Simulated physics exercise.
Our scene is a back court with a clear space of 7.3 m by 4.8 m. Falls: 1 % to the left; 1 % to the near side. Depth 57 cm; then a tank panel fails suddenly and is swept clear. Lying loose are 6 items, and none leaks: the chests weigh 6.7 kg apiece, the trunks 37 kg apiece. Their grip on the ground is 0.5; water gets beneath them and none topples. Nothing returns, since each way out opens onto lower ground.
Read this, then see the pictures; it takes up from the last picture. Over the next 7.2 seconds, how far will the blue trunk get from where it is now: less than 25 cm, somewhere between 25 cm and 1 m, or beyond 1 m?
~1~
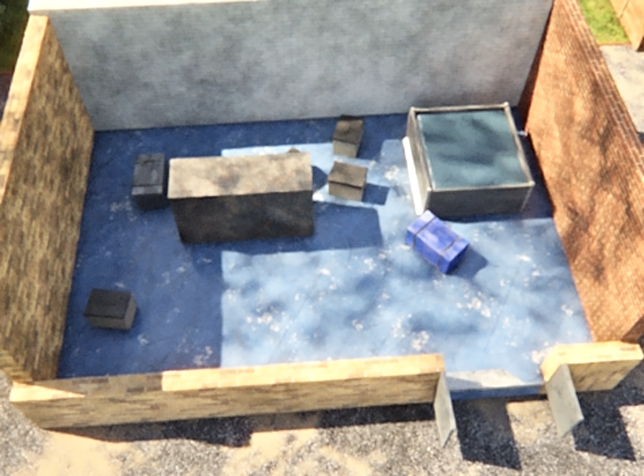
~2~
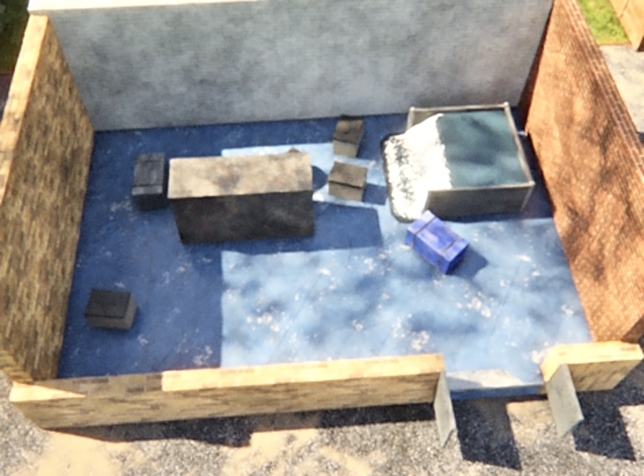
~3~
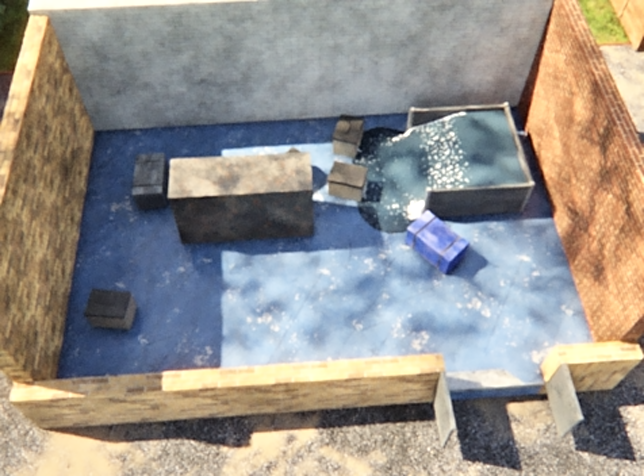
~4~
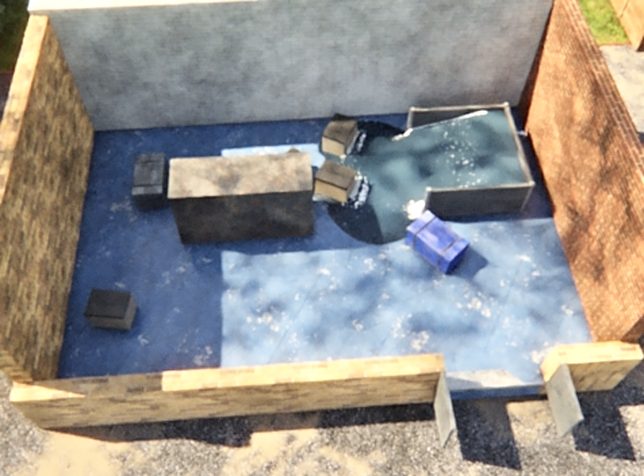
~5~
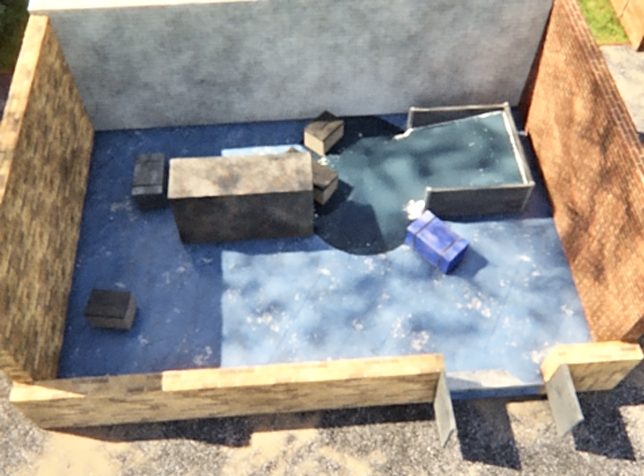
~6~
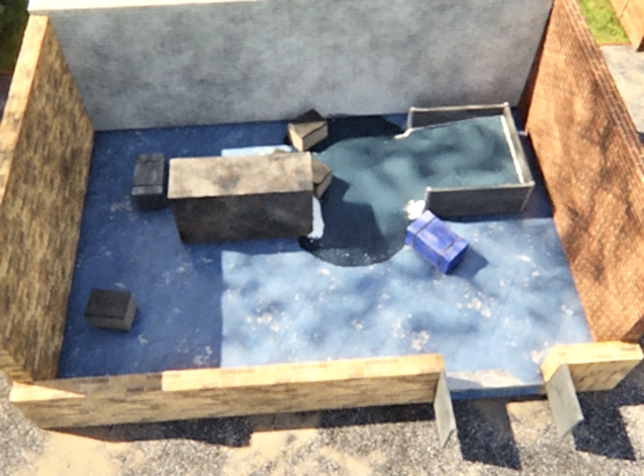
Result: Near the start.
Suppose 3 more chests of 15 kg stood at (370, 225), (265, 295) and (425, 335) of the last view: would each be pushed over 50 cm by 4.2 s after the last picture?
From first to last: Surpasses it, surpasses it, does not reach it.
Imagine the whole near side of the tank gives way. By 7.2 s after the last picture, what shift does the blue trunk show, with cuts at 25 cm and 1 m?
Well, the blue trunk is flushed away.
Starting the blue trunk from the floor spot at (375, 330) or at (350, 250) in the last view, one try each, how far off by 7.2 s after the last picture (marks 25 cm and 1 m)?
In that order: It hardly budges; it goes a long way.
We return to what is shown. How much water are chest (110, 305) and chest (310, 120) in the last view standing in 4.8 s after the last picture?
Depths: Near 13 cm, then near 10 cm.
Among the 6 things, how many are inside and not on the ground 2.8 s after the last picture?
I'd say 4 of them.
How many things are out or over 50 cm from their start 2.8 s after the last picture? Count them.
By my tally, 4.
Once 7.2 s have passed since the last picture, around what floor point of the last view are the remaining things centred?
It sits at about (299, 298).
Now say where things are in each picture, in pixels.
In the first frame, the blue trunk at (438, 235) rests on the ground; water covers 2.3 m2; 0 of 6 have shifted.
In the second frame, the blue trunk at (438, 235), on the bottom; 3.1 m2 under water; 0 of 6 have shifted.
In the third frame, the blue trunk at (438, 235), on the bottom; 4.1 m2 under water; 0 of 6 have shifted.
In the fourth frame, the blue trunk at (438, 235) rests on the ground; water covers 5.1 m2; 2 of 6 have shifted.
In the fifth frame, the blue trunk at (438, 235), on the bottom; water covers 6.4 m2; 2 of 6 have shifted.
In the sixth frame, the blue trunk at (438, 235) rests on the ground; 7.4 m2 under water; 3 of 6 have shifted.
Then, 0.9 s after the last picture the blue trunk is near (438, 235), 0.0 m from its start, aground; 0 of 6 are out; 3 afloat.
Then, 2.8 s after the last picture the blue trunk is near (438, 235), 0.0 m from its start, aground; 0 of 6 are out; 4 afloat.
Then, 4.8 s after the last picture the blue trunk is near (438, 235), 0.0 m from its start, aground; 0 of 6 are out; 5 afloat.
Then, 7.2 s after the last picture the blue trunk is near (438, 235), 0.0 m from its start, aground; 0 of 6 are out; 5 afloat.
